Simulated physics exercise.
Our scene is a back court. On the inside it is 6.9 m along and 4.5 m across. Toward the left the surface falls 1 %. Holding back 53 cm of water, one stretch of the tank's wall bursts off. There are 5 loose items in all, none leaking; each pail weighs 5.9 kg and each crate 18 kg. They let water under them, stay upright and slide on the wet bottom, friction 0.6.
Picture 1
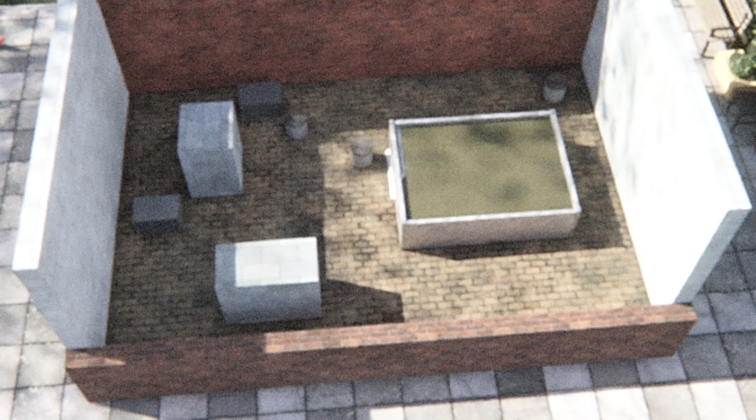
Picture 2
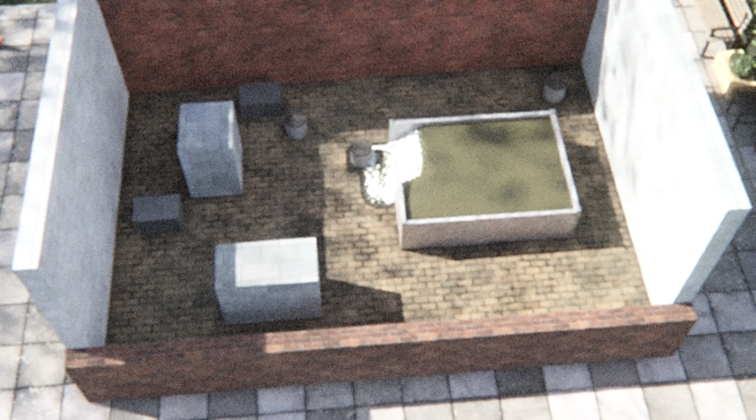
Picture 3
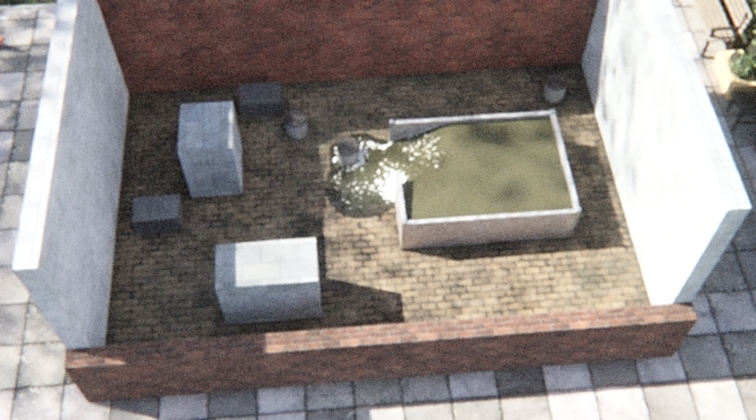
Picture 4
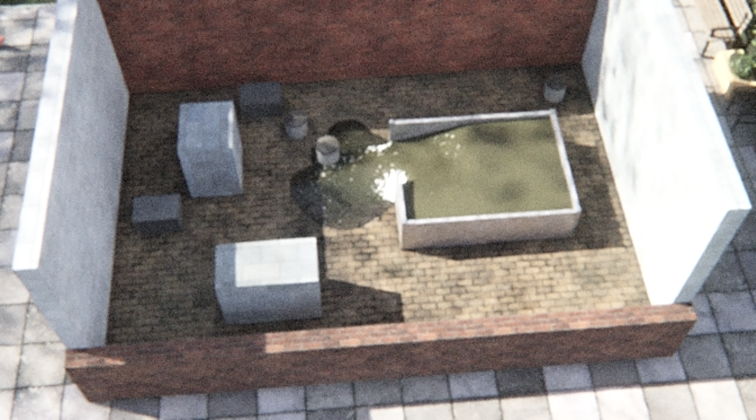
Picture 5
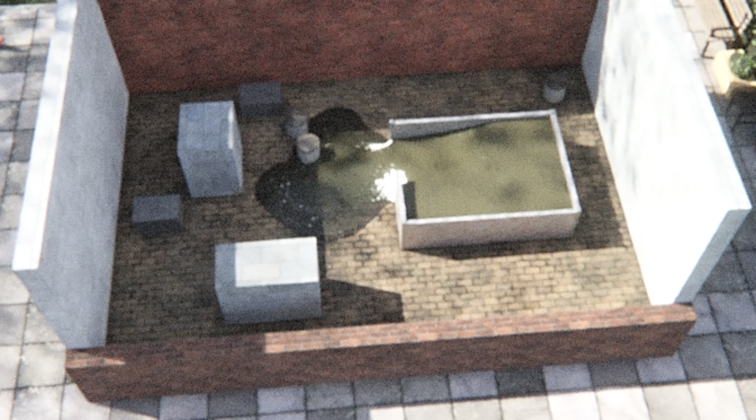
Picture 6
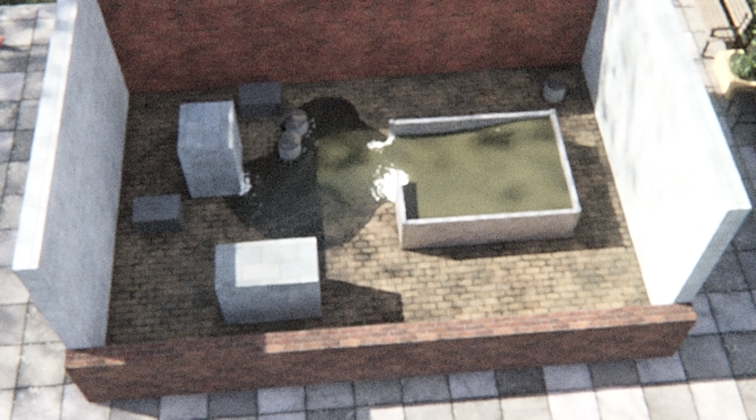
Green water bursting through the left wall of a raised tank, spreading across a brick courtyard and pushing one pail leftward.
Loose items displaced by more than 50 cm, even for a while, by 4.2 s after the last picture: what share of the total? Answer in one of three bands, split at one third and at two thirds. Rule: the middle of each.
Two thirds or more.
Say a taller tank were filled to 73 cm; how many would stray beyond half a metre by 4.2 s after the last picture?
Result: 4.
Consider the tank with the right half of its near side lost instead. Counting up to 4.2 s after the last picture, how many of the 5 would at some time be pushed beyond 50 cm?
Result: 1 of them.
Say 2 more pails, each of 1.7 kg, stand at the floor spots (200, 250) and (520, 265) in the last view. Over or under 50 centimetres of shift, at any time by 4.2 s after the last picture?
Result in order: Exceeded; not exceeded.
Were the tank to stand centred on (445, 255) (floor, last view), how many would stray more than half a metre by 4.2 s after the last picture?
That gives 2 of them.
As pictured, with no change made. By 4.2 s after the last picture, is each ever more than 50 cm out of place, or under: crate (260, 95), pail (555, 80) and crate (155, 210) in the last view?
Taking them in turn, the answers are greater, smaller and greater.
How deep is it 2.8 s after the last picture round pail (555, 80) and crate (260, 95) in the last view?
About 0 and 14 cm.
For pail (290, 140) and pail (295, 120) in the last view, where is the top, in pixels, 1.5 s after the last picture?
(147, 89) and (191, 104), roughly.
Then, 0.4 s after the last picture 1 of 5 are over 50 cm from their spots; 0 afloat.
Then, 1.5 s after the last picture 3 of 5 are over 50 cm from their spots; 1 afloat.
Then, 2.8 s after the last picture 3 of 5 are over 50 cm from their spots; 3 afloat.
Then, 4.2 s after the last picture 4 of 5 are over 50 cm from their spots, and 4 have been at some point; 4 afloat.
